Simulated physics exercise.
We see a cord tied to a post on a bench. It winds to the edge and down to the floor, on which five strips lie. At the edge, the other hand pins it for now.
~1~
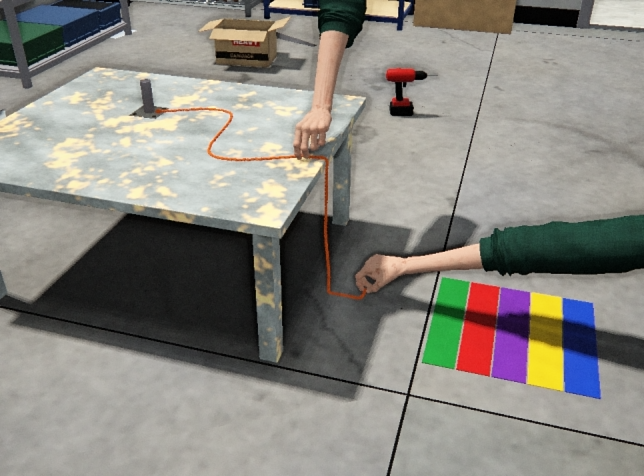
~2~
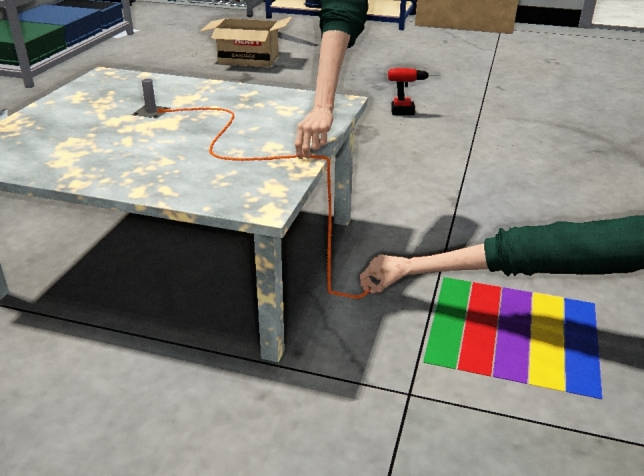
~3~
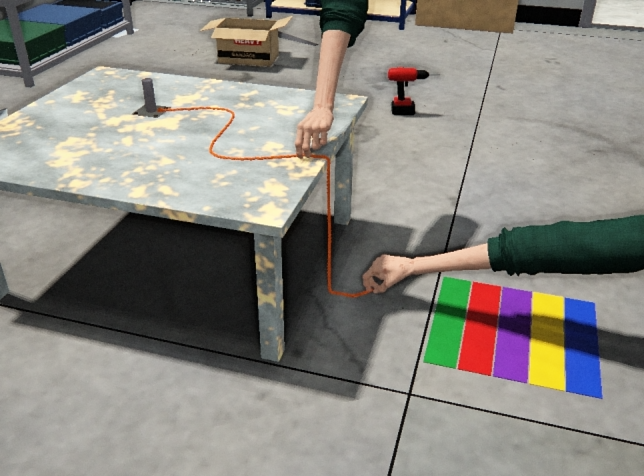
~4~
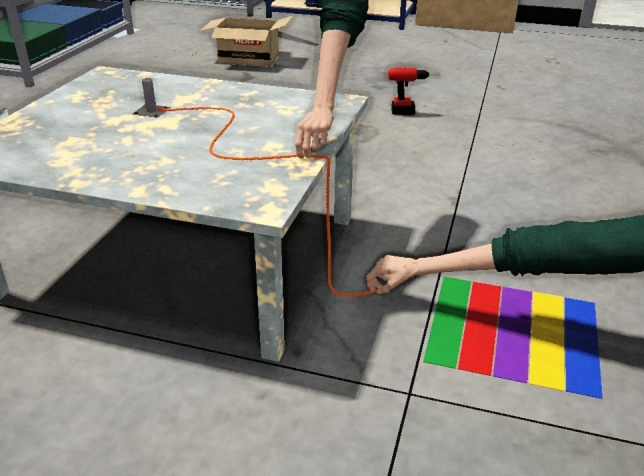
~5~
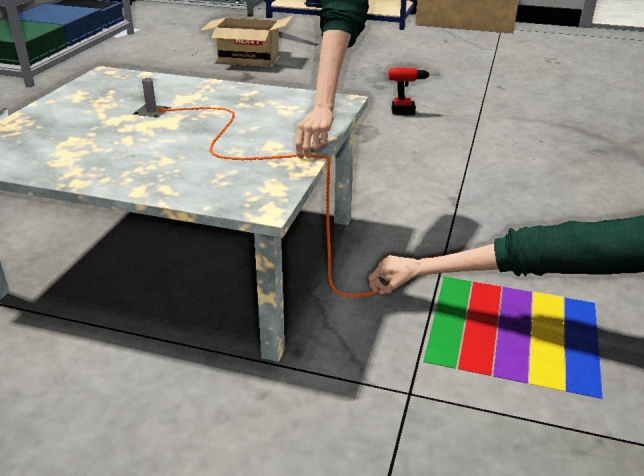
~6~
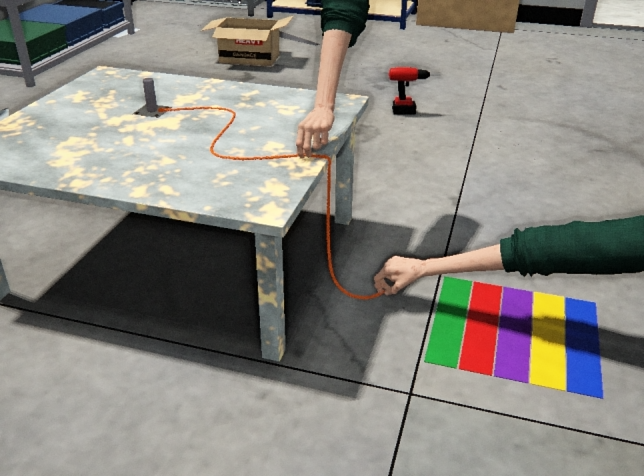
Hand easing the end of an orange cord slightly right near coloured floor strips while another hand pins it at a table edge.
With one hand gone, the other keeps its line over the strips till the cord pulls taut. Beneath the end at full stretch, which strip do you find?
You find the blue strip.
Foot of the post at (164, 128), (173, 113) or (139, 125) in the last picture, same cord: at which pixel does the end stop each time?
The first try gives (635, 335), the second (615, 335) and the third (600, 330).
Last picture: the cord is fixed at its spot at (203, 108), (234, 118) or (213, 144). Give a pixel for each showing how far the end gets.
(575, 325); (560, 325); (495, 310).
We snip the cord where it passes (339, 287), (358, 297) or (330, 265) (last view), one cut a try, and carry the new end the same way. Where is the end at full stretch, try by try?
Taking them in turn, it's about (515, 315), then about (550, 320), and finally about (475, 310).
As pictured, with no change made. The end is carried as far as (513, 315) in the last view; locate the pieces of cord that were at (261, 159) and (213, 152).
The first sits at about (340, 182) and the second at about (311, 148).
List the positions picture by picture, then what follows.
In the first picture, end (365, 289); green (442, 348); red (476, 355); purple (510, 362); yellow (545, 369); blue (582, 376).
In the second picture, end (370, 289); cord through (194, 109) (229, 124) (216, 156) (297, 156) (330, 207) (329, 272).
In the third picture, end (372, 289).
In the fourth picture, end (376, 290); cord through (194, 109) (229, 124) (217, 156) (297, 156) (328, 206) (329, 272).
In the fifth picture, end (379, 291).
In the sixth picture, end (384, 291); cord through (195, 108) (230, 124) (217, 156) (298, 156) (328, 206) (332, 272).
Soon after, end near (513, 315); over purple.
Then, end near (560, 323); over yellow.
At full stretch, end near (588, 329); over blue. The end stops over the blue strip.
